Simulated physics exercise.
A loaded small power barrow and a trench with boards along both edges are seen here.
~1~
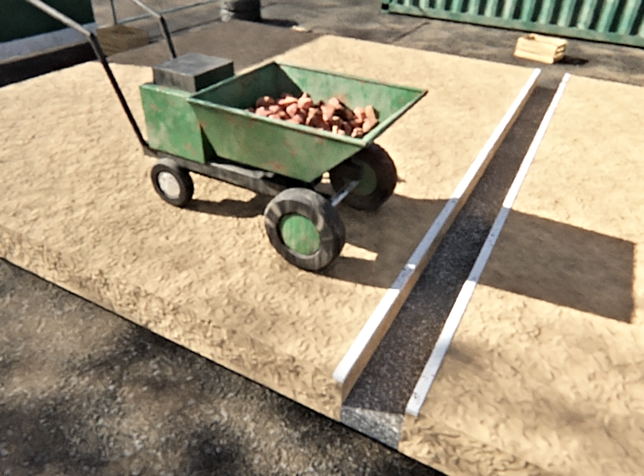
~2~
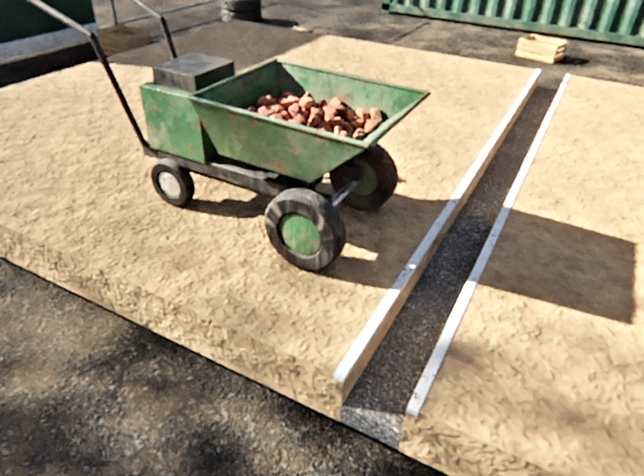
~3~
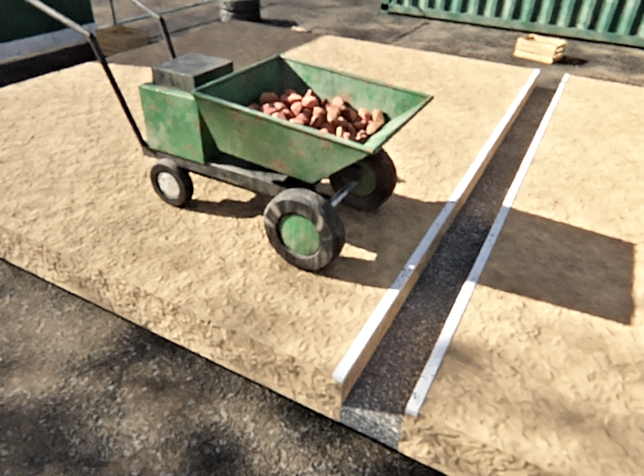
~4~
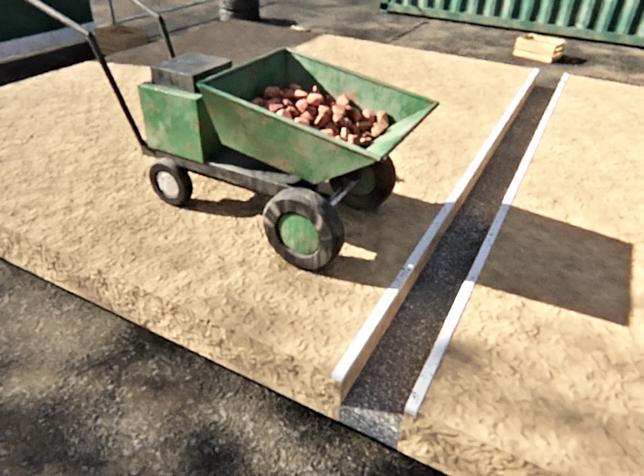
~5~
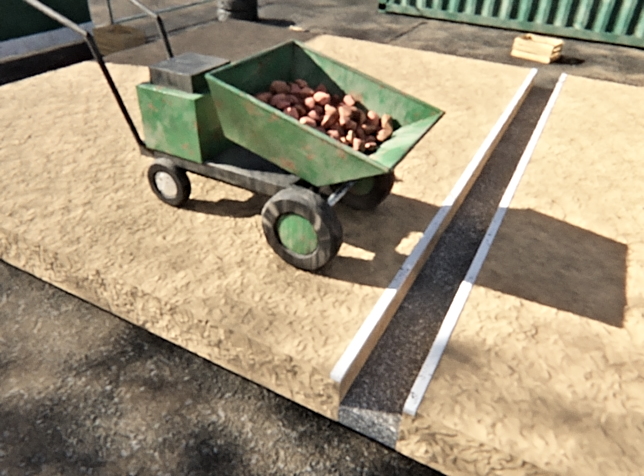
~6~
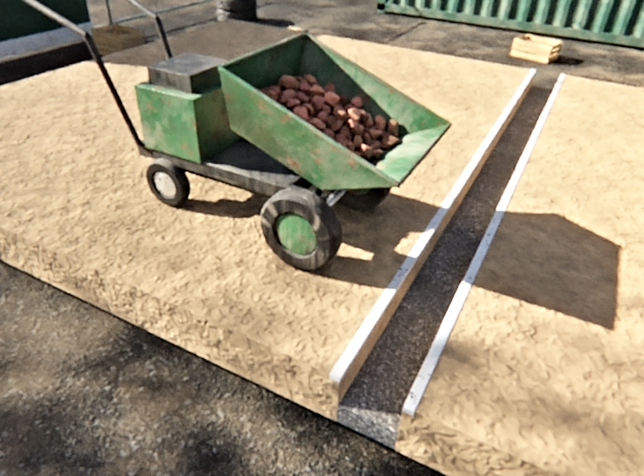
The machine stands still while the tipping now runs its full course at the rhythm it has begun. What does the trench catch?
Beyond half.
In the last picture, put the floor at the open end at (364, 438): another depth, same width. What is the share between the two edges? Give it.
It lands somewhere near 90 percent.
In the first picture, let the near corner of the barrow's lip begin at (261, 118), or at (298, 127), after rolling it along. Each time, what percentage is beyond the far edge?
In turn, around 0 per cent and 0 per cent.
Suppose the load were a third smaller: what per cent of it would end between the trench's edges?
Estimated share: Some 90 %.
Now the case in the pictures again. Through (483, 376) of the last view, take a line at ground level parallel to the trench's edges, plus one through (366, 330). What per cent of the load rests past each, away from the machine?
About 0 and 90 %.
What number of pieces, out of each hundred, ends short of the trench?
It works out to close to 0 per cent.
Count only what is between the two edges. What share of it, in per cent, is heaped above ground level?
It works out at about 15 percent.
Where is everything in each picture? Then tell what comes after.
Lip of the skip at (366, 144), level; top of the load at (292, 111), lumps of rubble; first edge of the trench at (369, 329); far edge at (437, 356), the trench under half as wide as the skip, and about half as deep as wide, in the first frame.
Lip of the skip at (369, 146), level; top of the load at (294, 110), in the second frame.
Lip of the skip at (373, 151), tipped barely; top of the load at (287, 115), in the third frame.
Lip of the skip at (381, 159), tipped a little; top of the load at (287, 104), in the fourth frame.
Lip of the skip at (389, 171), tipped a little; top of the load at (279, 99), in the fifth frame.
Lip of the skip at (398, 185), tipped clearly; top of the load at (288, 95); first edge of the trench at (365, 329); far edge at (433, 356), in the sixth frame.
Soon after the last picture, skip tipped steeply; all in the skip.
A little later, skip tipped right over; about two thirds in the skip; about a quarter in or heaped over the trench; a stray few beyond it.
Later still, skip tipped right over; about a quarter in the skip; about two thirds in or heaped over the trench; about a quarter beyond it.
At rest, skip tipped right over; a small part in the skip; about two thirds in or heaped over the trench; about a quarter beyond it.
